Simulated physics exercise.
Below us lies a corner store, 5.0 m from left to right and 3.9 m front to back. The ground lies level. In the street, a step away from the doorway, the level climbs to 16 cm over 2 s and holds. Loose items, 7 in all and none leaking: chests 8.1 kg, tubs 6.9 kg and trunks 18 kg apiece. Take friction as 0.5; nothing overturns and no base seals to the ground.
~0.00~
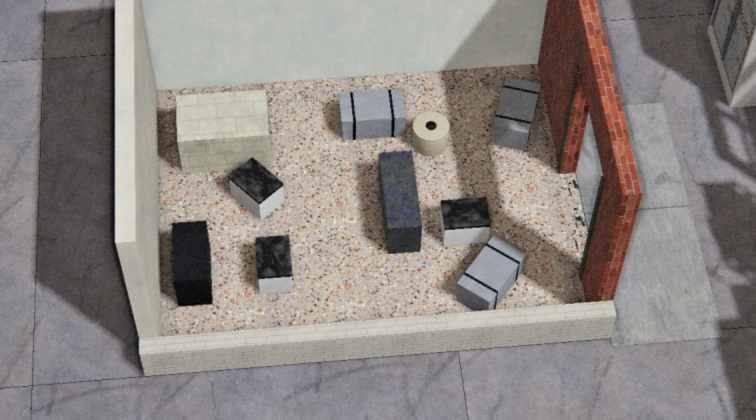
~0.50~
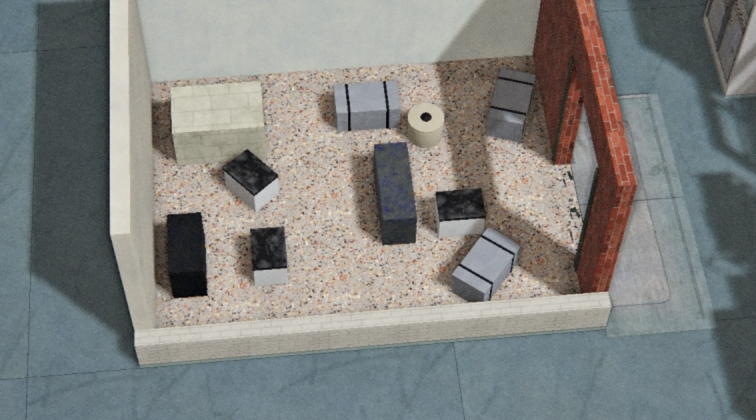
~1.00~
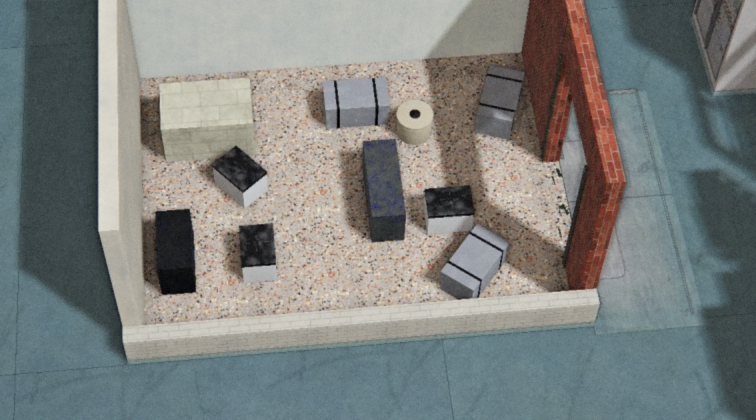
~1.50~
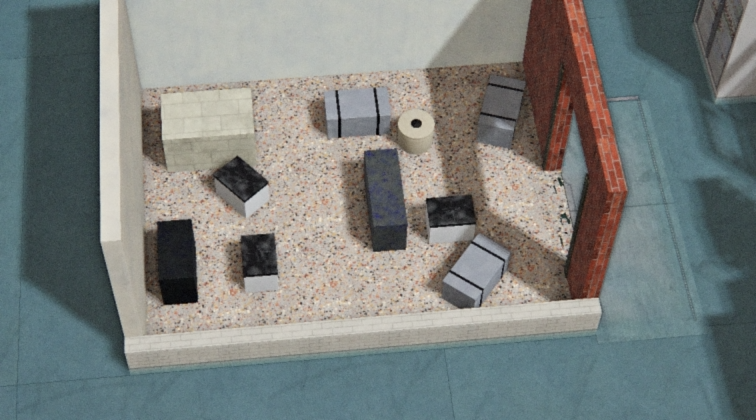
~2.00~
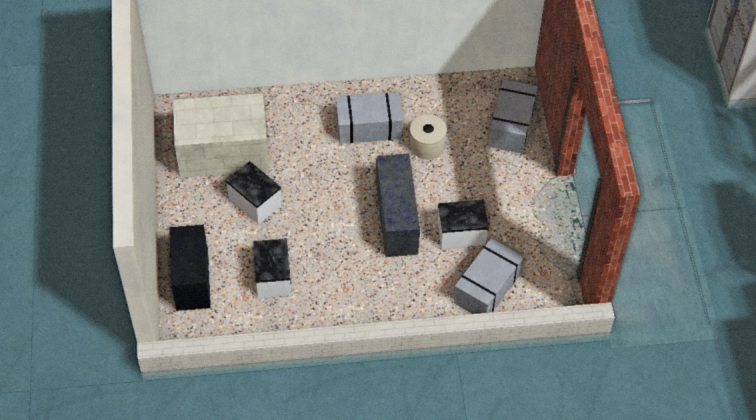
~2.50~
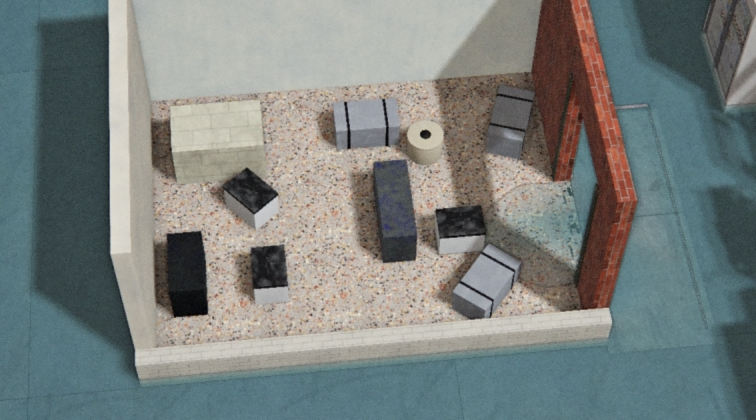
Water spread over the grey street around a small walled store, then crept in through the doorway in the red brick wall on the right, while the boxes inside stayed where they were.
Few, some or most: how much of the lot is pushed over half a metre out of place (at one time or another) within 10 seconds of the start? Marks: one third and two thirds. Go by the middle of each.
Share: Two thirds or more.
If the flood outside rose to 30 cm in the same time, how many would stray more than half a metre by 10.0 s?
Then 7.
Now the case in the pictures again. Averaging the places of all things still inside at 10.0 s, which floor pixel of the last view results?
At about (329, 207).
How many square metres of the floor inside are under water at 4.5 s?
Some 8.0 m2.
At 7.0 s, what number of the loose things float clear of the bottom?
2 of them.
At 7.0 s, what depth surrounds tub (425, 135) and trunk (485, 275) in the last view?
About 6 and 5 cm.
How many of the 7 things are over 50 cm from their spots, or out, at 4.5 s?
By then 0.
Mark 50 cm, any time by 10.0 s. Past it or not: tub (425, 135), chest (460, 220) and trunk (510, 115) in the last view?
In that order: Over, over, short of it.
After 3.5 s 0 of 7 are over 50 cm from their spots; 0 afloat.
After 4.5 s 0 of 7 are over 50 cm from their spots; 1 afloat.
After 7.0 s 3 of 7 are over 50 cm from their spots; 2 afloat.
After 10.0 s 5 of 7 are over 50 cm from their spots, and 5 have been at some point; 6 afloat.
